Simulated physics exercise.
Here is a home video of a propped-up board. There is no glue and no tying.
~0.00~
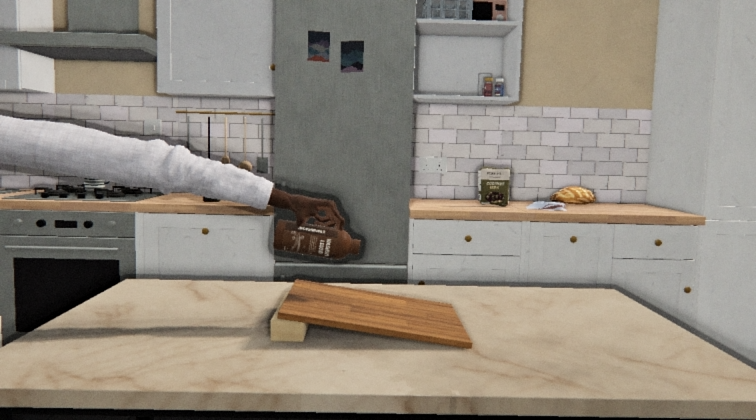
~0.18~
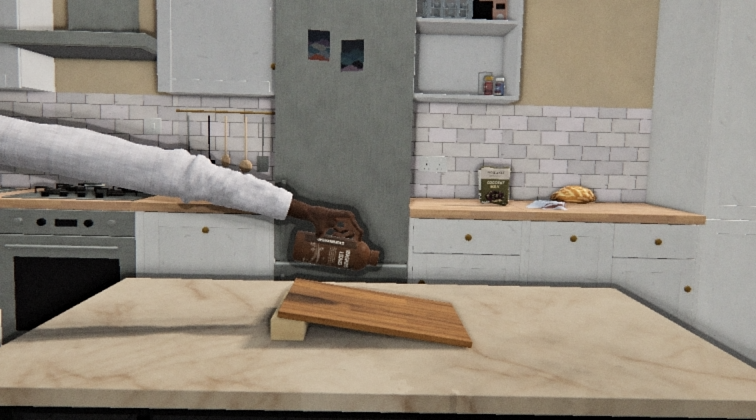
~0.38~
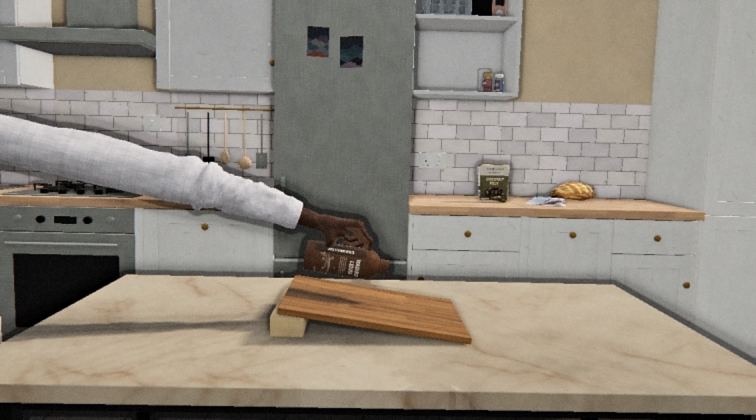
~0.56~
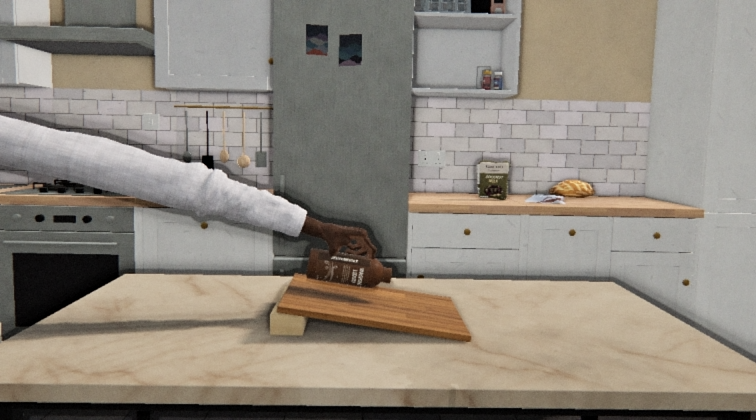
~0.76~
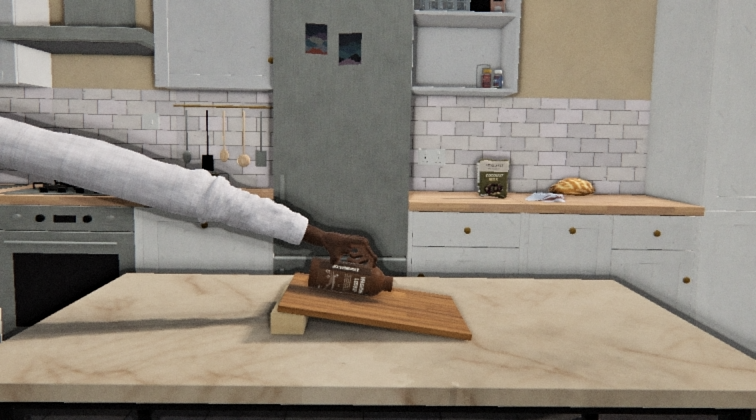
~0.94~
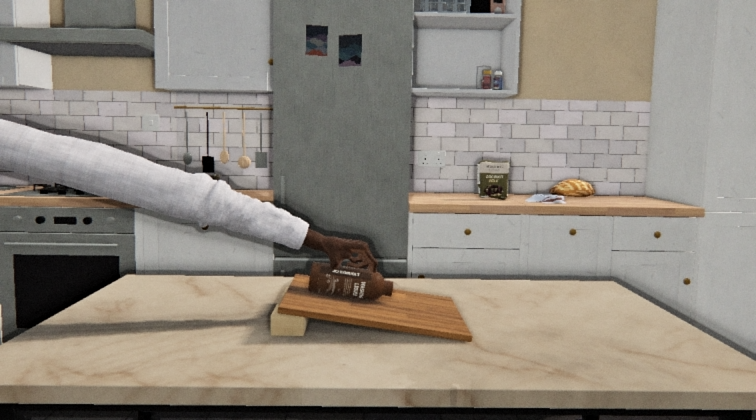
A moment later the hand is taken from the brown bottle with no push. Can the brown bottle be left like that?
Most likely it never budges.
By 1.24 s, all is still.
By 1.64 s, brown bottle resting near (352, 283).
When it is over (1.9 s), it is as before. End places, in pixels of the last picture, brown bottle near (352, 283). The brown bottle remains at rest.
